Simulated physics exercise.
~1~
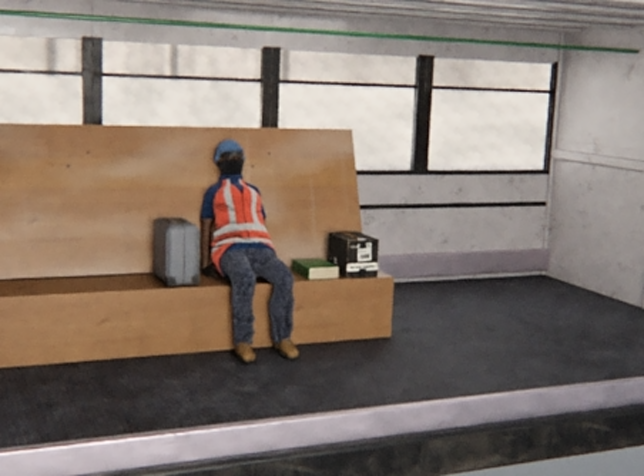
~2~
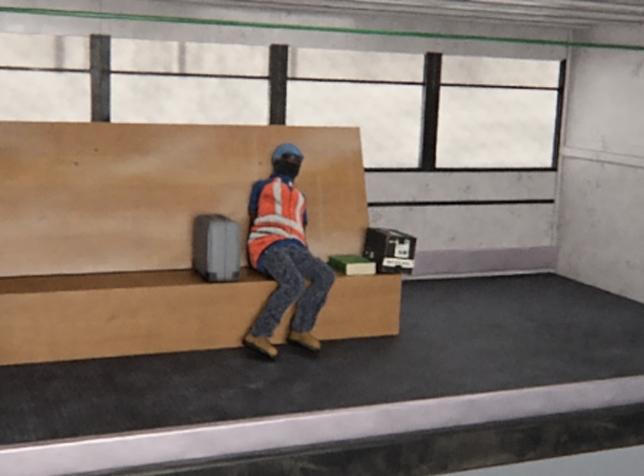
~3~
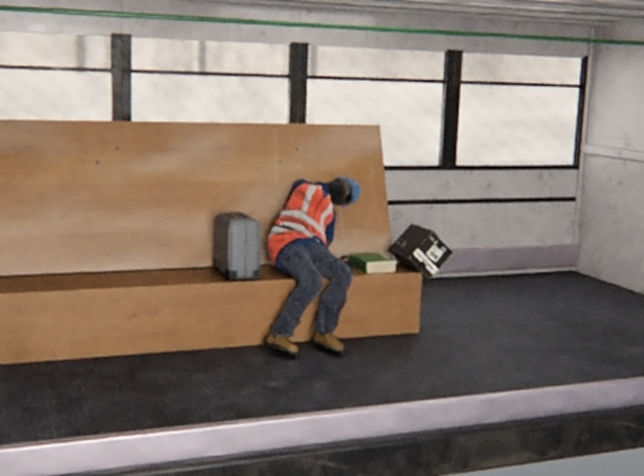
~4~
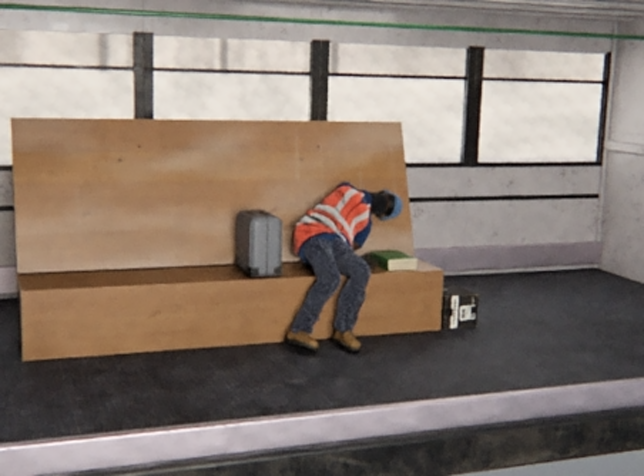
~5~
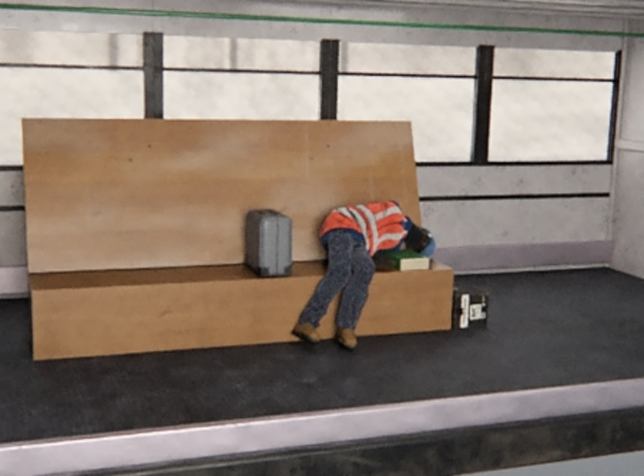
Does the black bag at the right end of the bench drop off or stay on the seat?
The black bag drops off. It tips over the right end of the bench and ends up on the floor beside it.
